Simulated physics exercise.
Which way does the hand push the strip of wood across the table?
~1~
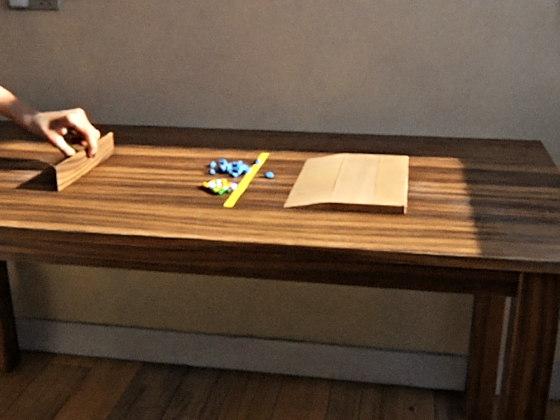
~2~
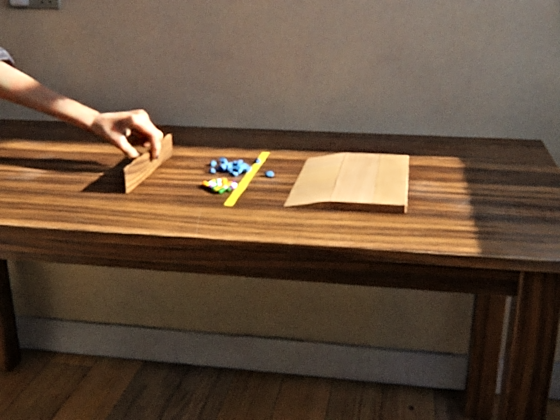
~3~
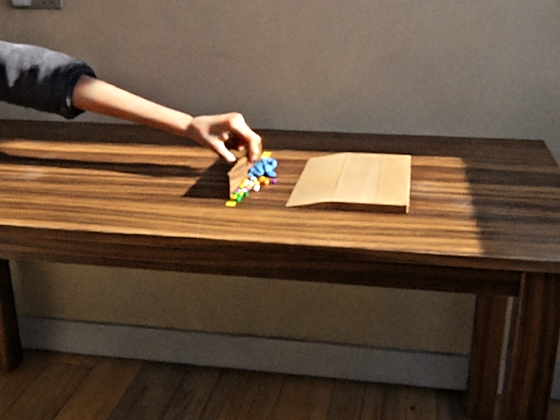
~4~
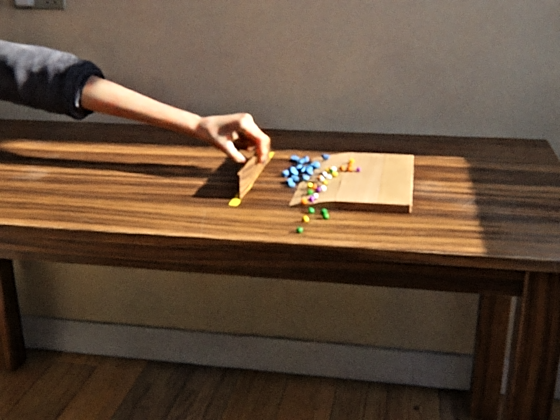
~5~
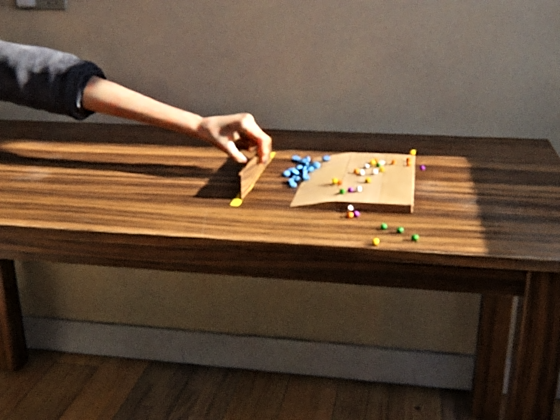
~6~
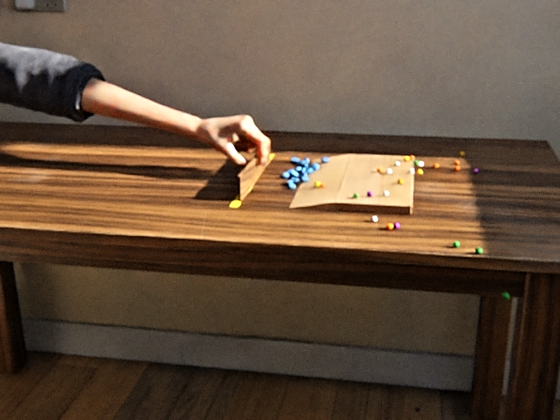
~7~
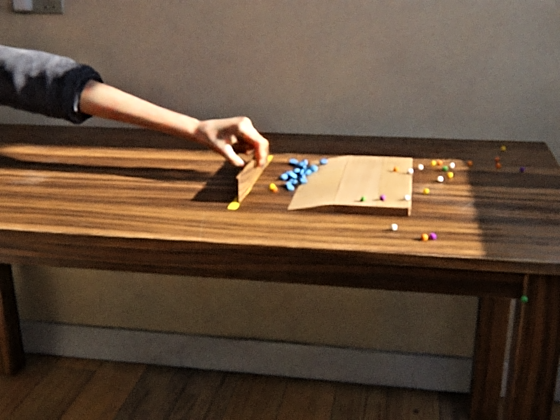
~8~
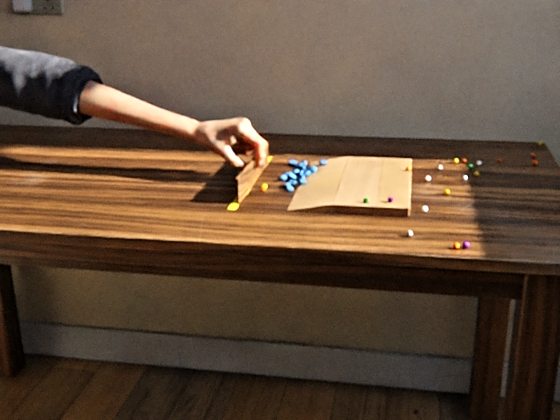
The hand pushes the strip of wood to the right, towards the yellow tape and the pale ramp.
